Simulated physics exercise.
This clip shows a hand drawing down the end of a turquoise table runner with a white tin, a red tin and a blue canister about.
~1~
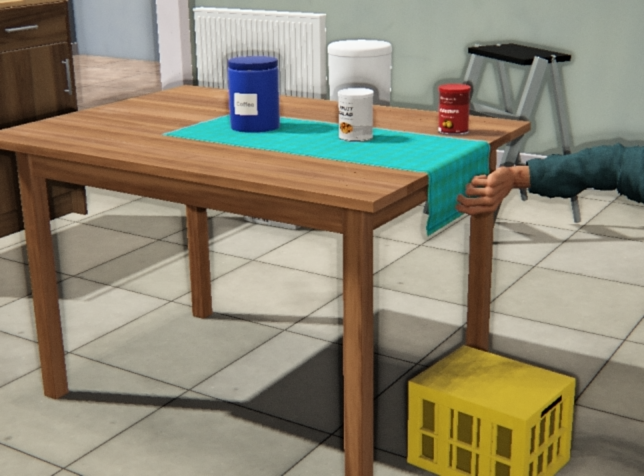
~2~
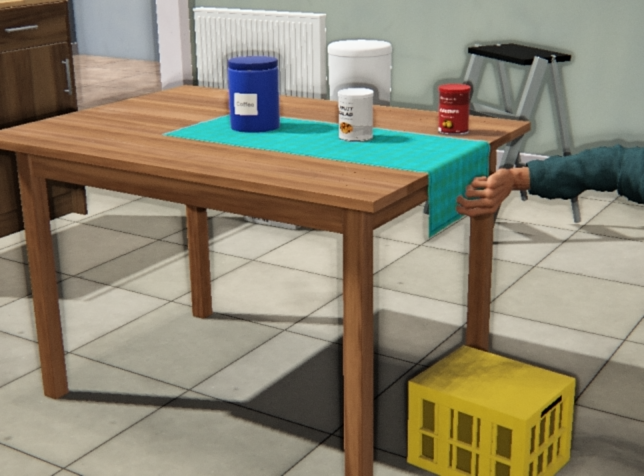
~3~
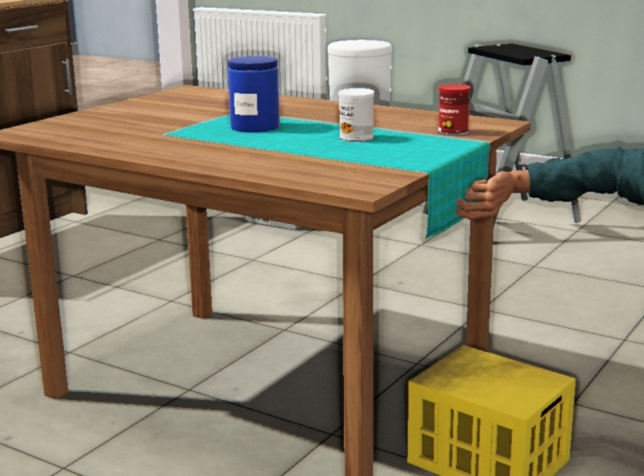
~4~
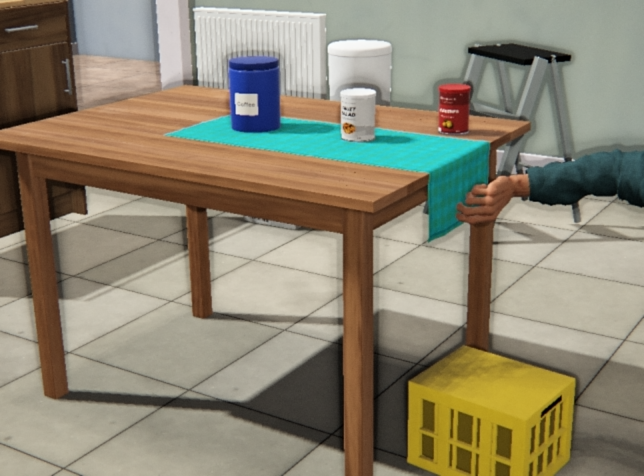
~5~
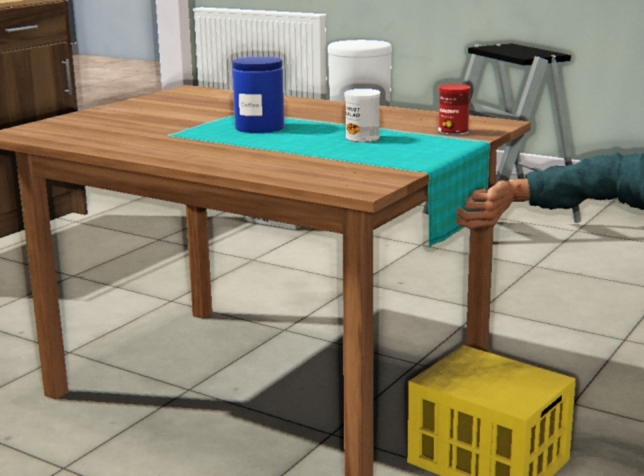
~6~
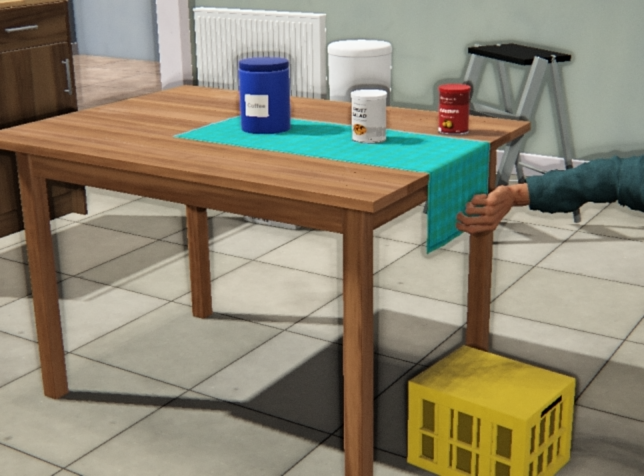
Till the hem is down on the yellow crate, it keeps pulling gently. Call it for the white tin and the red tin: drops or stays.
Calls: White tin: Drops; red tin: Stays.
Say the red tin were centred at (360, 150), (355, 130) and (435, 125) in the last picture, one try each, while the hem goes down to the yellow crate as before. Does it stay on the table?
At the first place it does not leave, at the second it ends up off, and at the third it ends up off.
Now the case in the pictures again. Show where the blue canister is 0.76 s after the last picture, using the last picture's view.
At that moment it is around (314, 101) in the last view.
Then, 0.76 s on from there, hem going down; white tin carried along near (424, 123); red tin in place.
Then, 1.66 s on from there, hem on the crate; white tin over the edge; red tin in place.
In the end, hem on the crate; white tin down below near (518, 337); red tin in place. The white tin goes over the edge and the red tin keeps clear of the edge.
